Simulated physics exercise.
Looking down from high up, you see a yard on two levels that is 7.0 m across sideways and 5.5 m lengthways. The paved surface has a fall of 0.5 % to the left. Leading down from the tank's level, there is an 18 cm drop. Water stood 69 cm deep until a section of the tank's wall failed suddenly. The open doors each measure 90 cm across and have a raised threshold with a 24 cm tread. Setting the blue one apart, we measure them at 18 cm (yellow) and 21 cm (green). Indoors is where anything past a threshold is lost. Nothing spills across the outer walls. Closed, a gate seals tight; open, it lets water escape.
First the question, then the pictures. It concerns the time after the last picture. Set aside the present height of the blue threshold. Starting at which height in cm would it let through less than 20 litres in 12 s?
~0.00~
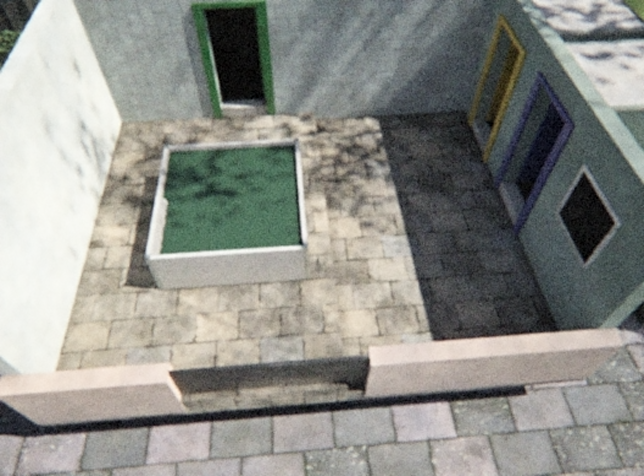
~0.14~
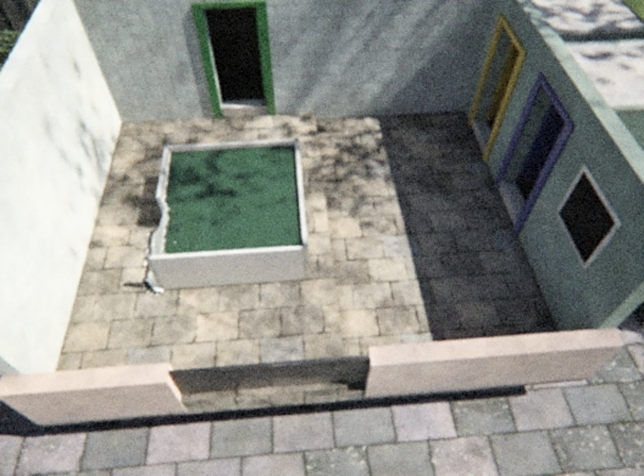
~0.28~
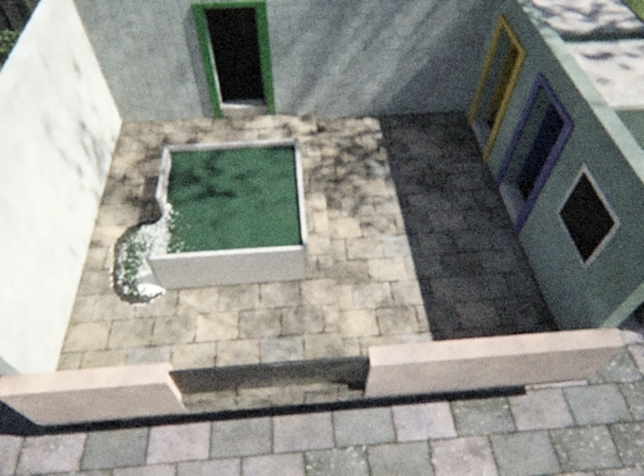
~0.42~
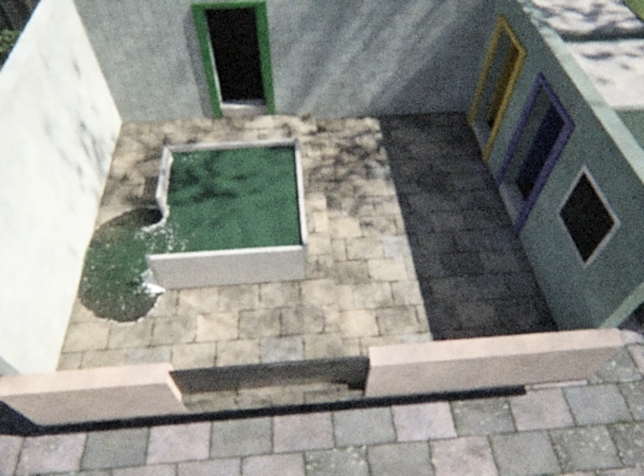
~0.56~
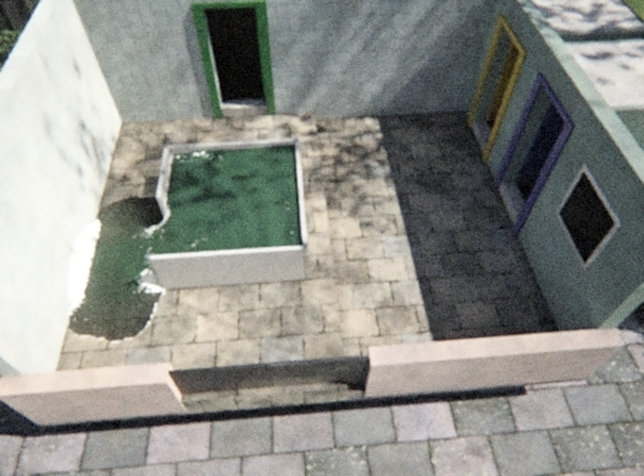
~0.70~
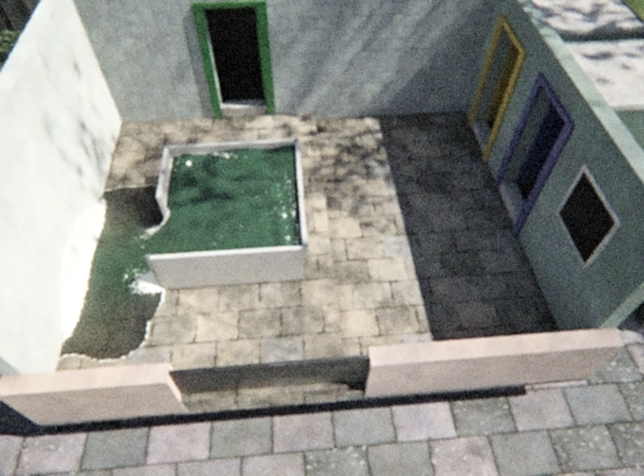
From about 6.5 cm upwards.
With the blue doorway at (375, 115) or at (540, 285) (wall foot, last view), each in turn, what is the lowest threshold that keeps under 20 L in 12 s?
First place around 9.5 cm, second around 14.5 cm.
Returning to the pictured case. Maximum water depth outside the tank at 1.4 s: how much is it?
Roughly 59 cm.
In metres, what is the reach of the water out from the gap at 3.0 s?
It gets close to 4.6 metres out.
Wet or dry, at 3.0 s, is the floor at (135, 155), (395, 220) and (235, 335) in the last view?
Well, in sequence they're soaked, bone-dry and soaked.
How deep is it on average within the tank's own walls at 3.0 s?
Around 34 centimetres.
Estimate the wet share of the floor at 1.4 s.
About 15 per cent.
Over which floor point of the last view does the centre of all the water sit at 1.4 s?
(197, 240), roughly.
After 1.4 s water covers 15 % of the floor, deepest (59 cm) near (50, 394); it has not reached the blue door.
After 3.0 s water covers 45 % of the floor, deepest (39 cm) near (54, 380); it has not reached the blue door.
After 12.0 s water covers 95 % of the floor, deepest (19 cm) near (391, 117); 9 cm at the blue door, 0 litres in over its 21 cm threshold.
At the blue door as built, the water arrived by 4.4 s and peaked near 11 cm at 7.6 s.
With a threshold of 6 cm, 27 litres would have come in within the 12 s; with 8 cm, 8 litres. So under 20 litres takes about 6.5 cm.
